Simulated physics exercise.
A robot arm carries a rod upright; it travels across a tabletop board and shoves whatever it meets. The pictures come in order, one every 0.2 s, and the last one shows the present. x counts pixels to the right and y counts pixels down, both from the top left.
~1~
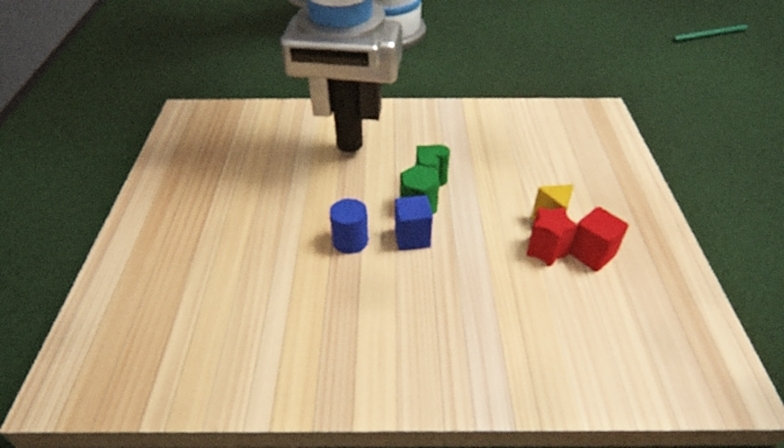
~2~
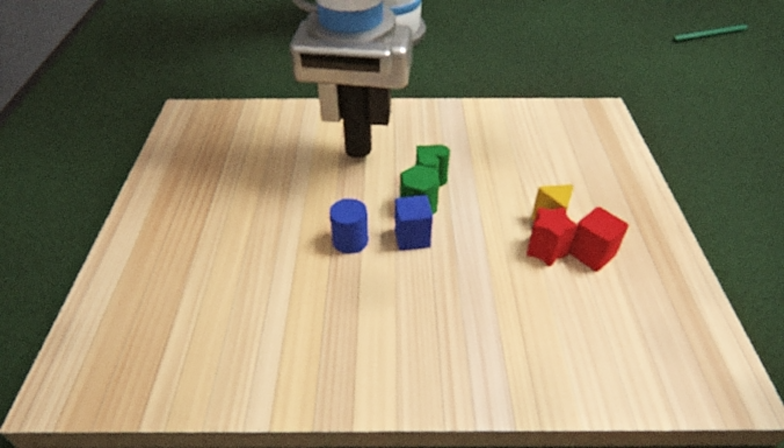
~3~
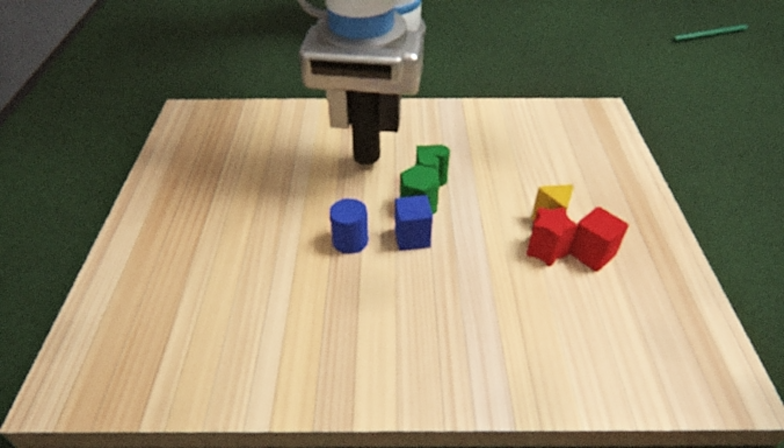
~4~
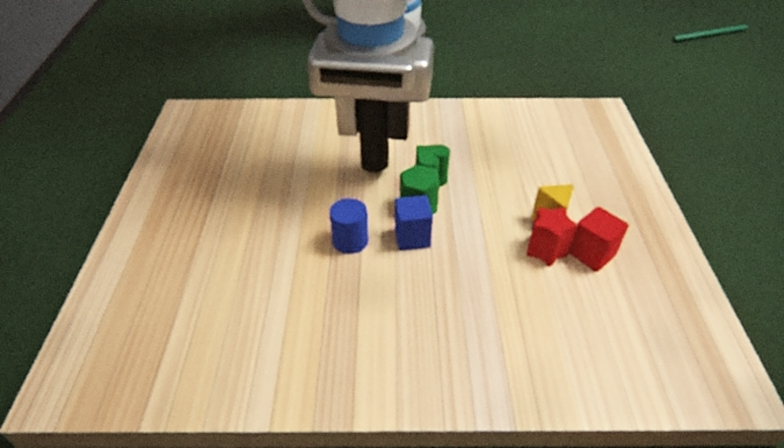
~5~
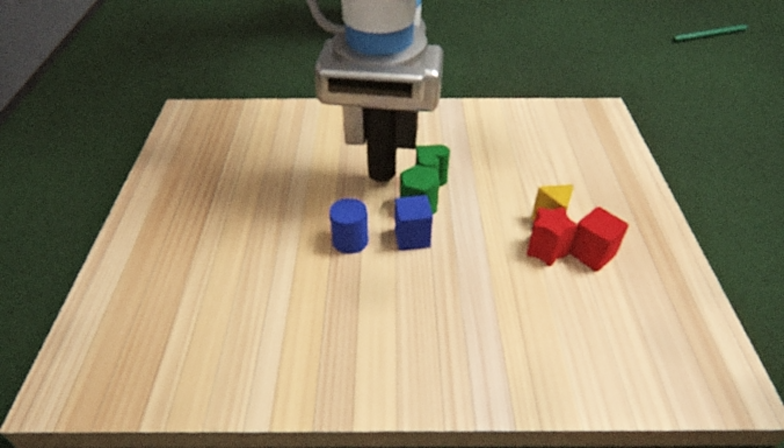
A robot arm moves its black rod slightly right and nearer above still, colored blocks.
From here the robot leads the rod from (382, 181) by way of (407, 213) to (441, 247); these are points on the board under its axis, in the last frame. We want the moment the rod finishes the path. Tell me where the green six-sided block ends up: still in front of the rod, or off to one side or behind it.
In the end it is beside or behind the rod.
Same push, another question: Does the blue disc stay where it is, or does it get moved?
It will be resting on its spot.
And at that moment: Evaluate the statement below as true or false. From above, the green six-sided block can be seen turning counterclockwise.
That claim is true.
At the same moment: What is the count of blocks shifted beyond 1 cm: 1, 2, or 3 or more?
Blocks that move over 1 cm: Two.
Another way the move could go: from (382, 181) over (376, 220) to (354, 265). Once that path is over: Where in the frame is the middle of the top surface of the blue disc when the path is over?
Its top middle: (313, 237).
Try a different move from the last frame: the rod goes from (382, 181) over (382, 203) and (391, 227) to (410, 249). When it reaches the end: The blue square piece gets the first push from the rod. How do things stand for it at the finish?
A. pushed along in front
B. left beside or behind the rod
Option A.
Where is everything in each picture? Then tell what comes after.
Rod's lower end at (350, 144); blue disc at (348, 210); blue square piece at (414, 207); green six-sided block at (420, 176); green heart at (432, 153), in the first frame.
Rod at (358, 150); blocks still, in the second frame.
Rod at (367, 156); blocks still, in the third frame.
Rod at (375, 164); blocks still, in the fourth frame.
Rod at (382, 173); blue disc at (348, 210); blue square piece at (414, 207); green six-sided block at (420, 176); green heart at (432, 153), in the fifth frame.
What follows on the original path. One third of the way, rod at (398, 194); green six-sided block at (429, 181), turned 20° anticlockwise.
Two thirds of the way, rod at (418, 217); blue square piece at (420, 217), turned 20° clockwise; green six-sided block at (455, 193), turned 60° anticlockwise.
At the end, rod at (441, 240); blue disc still; blue square piece at (426, 238), turned 45° clockwise; green six-sided block at (463, 194), turned 80° anticlockwise; green heart still.
